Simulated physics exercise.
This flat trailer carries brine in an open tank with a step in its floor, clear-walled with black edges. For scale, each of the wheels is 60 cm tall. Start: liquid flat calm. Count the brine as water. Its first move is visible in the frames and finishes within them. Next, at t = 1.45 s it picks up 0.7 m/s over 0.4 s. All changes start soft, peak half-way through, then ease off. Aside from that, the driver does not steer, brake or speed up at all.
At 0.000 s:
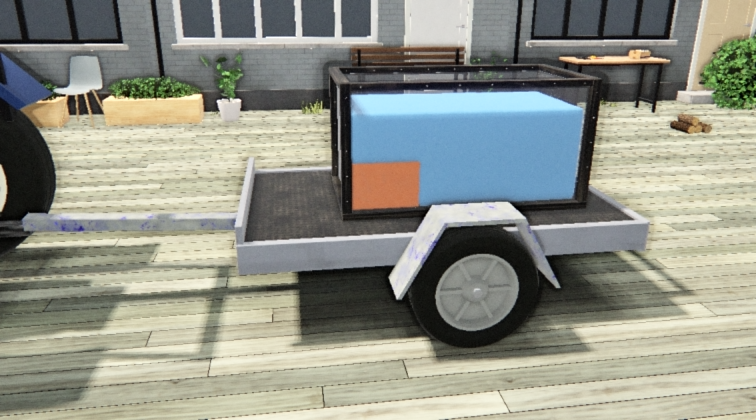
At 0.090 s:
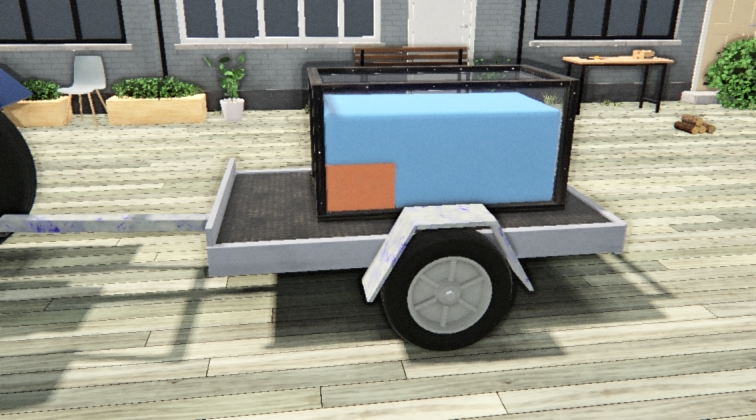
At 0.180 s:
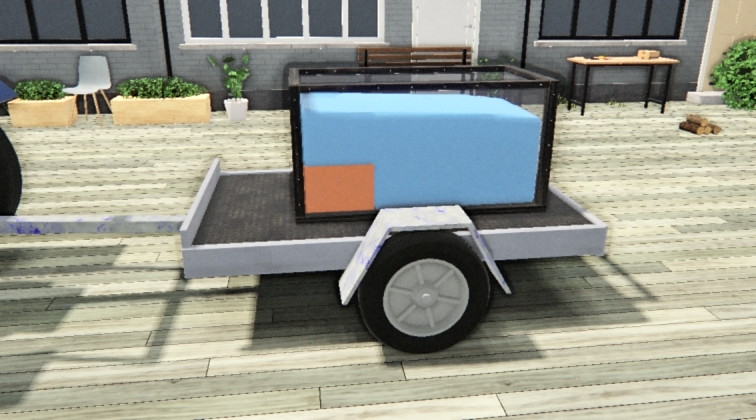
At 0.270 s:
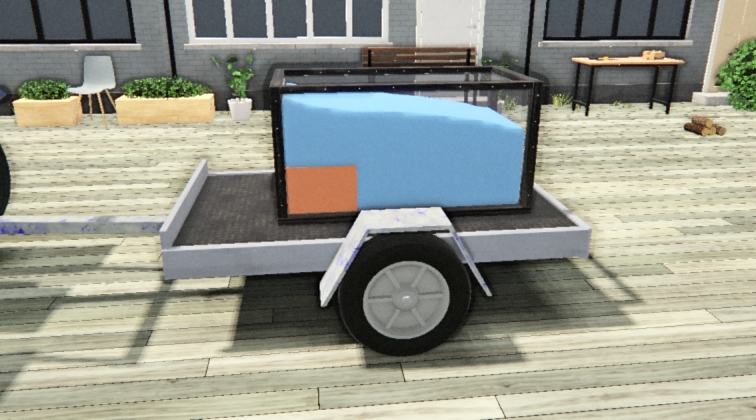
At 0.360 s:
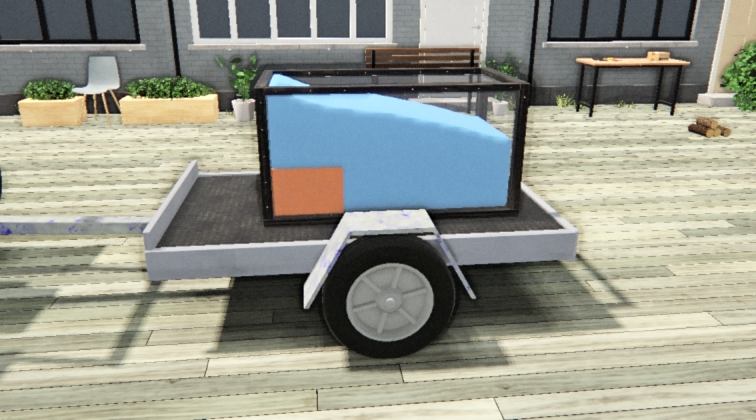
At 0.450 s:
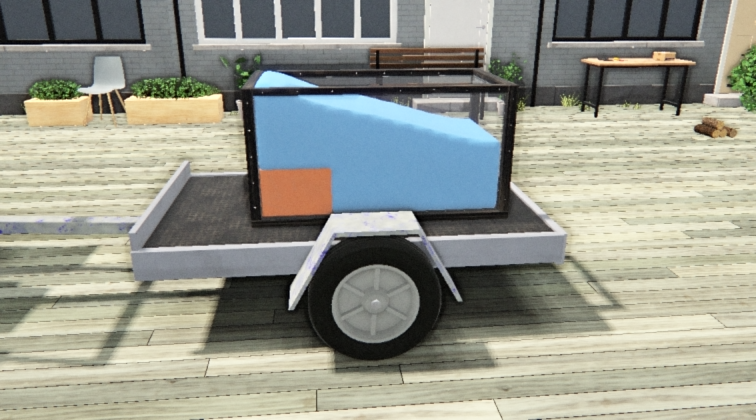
Blue water in a clear tank on a trailer rolling left tilts, rising towards the left.
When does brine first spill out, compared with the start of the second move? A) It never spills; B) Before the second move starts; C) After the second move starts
Option A: It never spills.
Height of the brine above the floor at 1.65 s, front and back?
Some 40 cm in front and some 48 cm behind.
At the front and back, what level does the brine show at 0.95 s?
Front: 48 cm; back: 52 cm.
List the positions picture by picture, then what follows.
Level at the front (364, 111); level at the back (565, 107); still flat; edge of the step at (386, 164); the front is on the left, levels are read along the near wall; a wheel hub at (480, 297), in the first frame.
Level at the front (338, 112); level at the back (542, 108); still flat, in the second frame.
Level at the front (316, 105); level at the back (523, 114); rising 3° towards the front, in the third frame.
Level at the front (298, 98); level at the back (506, 128); rising 9° towards the front, in the fourth frame.
Level at the back (493, 134); rising 13° towards the front, in the fifth frame.
Level at the front (270, 83); level at the back (483, 138); rising 15° towards the front; a wheel hub at (377, 309), in the sixth frame.
By 0.95 s front 48 cm, middle 45 cm, back 52 cm above the lowest part of the floor; no loss so far.
By 1.65 s front 40 cm, middle 51 cm, back 48 cm above the lowest part of the floor; no loss so far.
By 2.35 s front 46 cm, middle 50 cm, back 46 cm above the lowest part of the floor; no loss so far.
By 4.84 s there is no loss.
